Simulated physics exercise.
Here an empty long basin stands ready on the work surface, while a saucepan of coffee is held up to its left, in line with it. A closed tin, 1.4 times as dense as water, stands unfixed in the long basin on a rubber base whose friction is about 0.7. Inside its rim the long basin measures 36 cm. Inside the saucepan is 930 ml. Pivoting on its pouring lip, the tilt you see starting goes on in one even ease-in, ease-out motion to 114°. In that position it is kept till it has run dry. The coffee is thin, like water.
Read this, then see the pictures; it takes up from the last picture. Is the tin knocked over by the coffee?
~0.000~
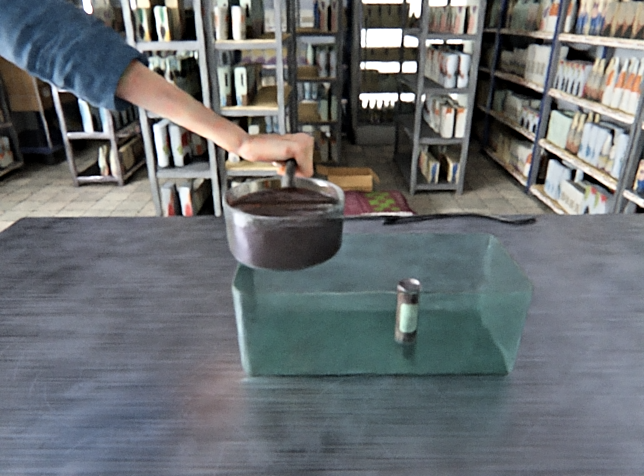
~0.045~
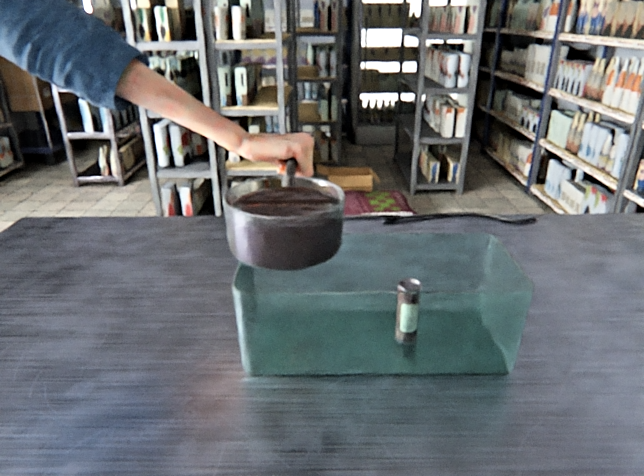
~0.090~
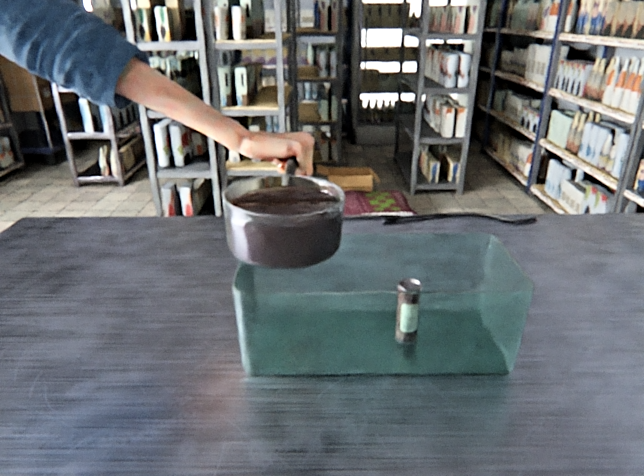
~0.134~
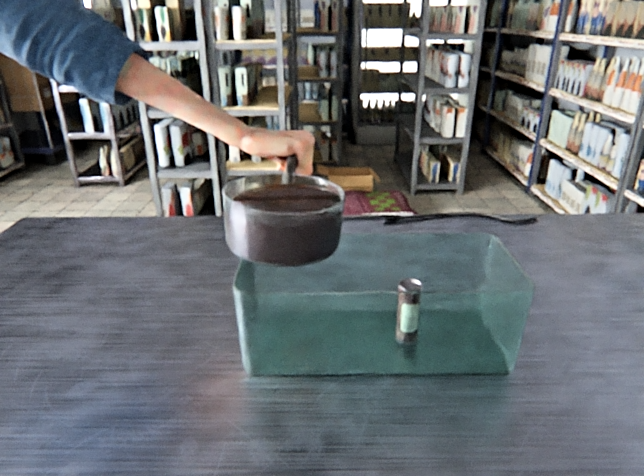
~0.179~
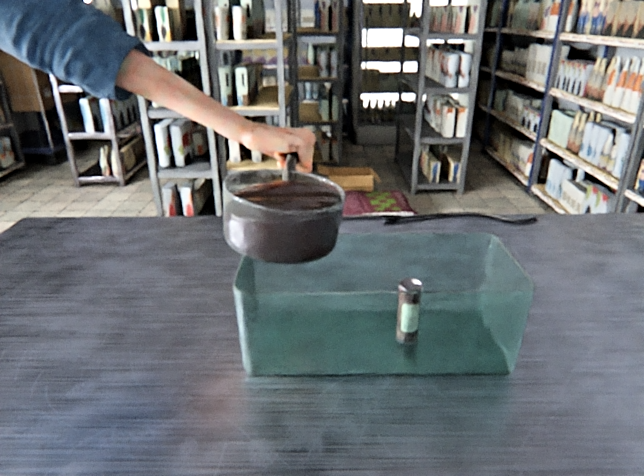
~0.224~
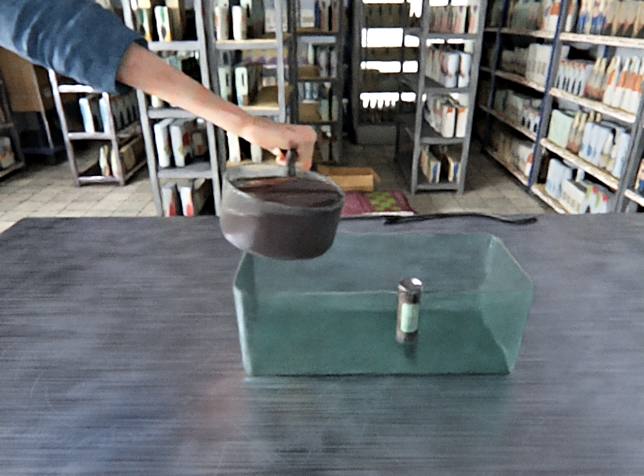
It does not overbalance.
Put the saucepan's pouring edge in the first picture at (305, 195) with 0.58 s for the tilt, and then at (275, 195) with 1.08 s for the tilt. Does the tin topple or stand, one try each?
In the first try it comes down; in the second it remains standing.
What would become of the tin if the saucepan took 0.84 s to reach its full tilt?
Result: Tin upright.
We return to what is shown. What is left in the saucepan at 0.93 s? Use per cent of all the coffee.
Near 6 percent, more or less.
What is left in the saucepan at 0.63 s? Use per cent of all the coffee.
About 54 percent.
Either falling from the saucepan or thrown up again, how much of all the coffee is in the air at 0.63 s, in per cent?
Roughly 36 %.
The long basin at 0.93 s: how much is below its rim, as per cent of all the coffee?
Reading: Approx. 84 %.
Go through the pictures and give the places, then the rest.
It leans 0°; its right rim is at (344, 197); the coffee meets the walls at (229, 205) and (341, 204); the long basin's rim runs from (241, 262) to (513, 260); the tin's top is at (409, 287), in the first picture.
It leans 0°; its right rim is at (344, 196); the coffee meets the walls at (228, 204) and (342, 203), in the second picture.
It leans 2°; its right rim is at (344, 197); the coffee meets the walls at (228, 204) and (341, 202), in the third picture.
It leans 4°; its right rim is at (344, 197); the coffee meets the walls at (228, 202) and (342, 200), in the fourth picture.
It leans 8°; its right rim is at (344, 197); the coffee meets the walls at (228, 198) and (342, 197), in the fifth picture.
It leans 12°; its right rim is at (344, 197); the coffee meets the walls at (226, 193) and (342, 193), in the sixth picture.
By 0.63 s the tilt is 72° and 53 per cent is still to pour; the tin stands where it began.
By 0.93 s the tilt is 109° and 6 per cent is still to pour; the tin stands where it began.
By 1.24 s the tilt is 114° and 0 per cent is still to pour; the tin stands where it began.
By 1.58 s the tilt is 114° and 0 per cent is still to pour; the tin stands where it began.
At rest the tin stands where it began.
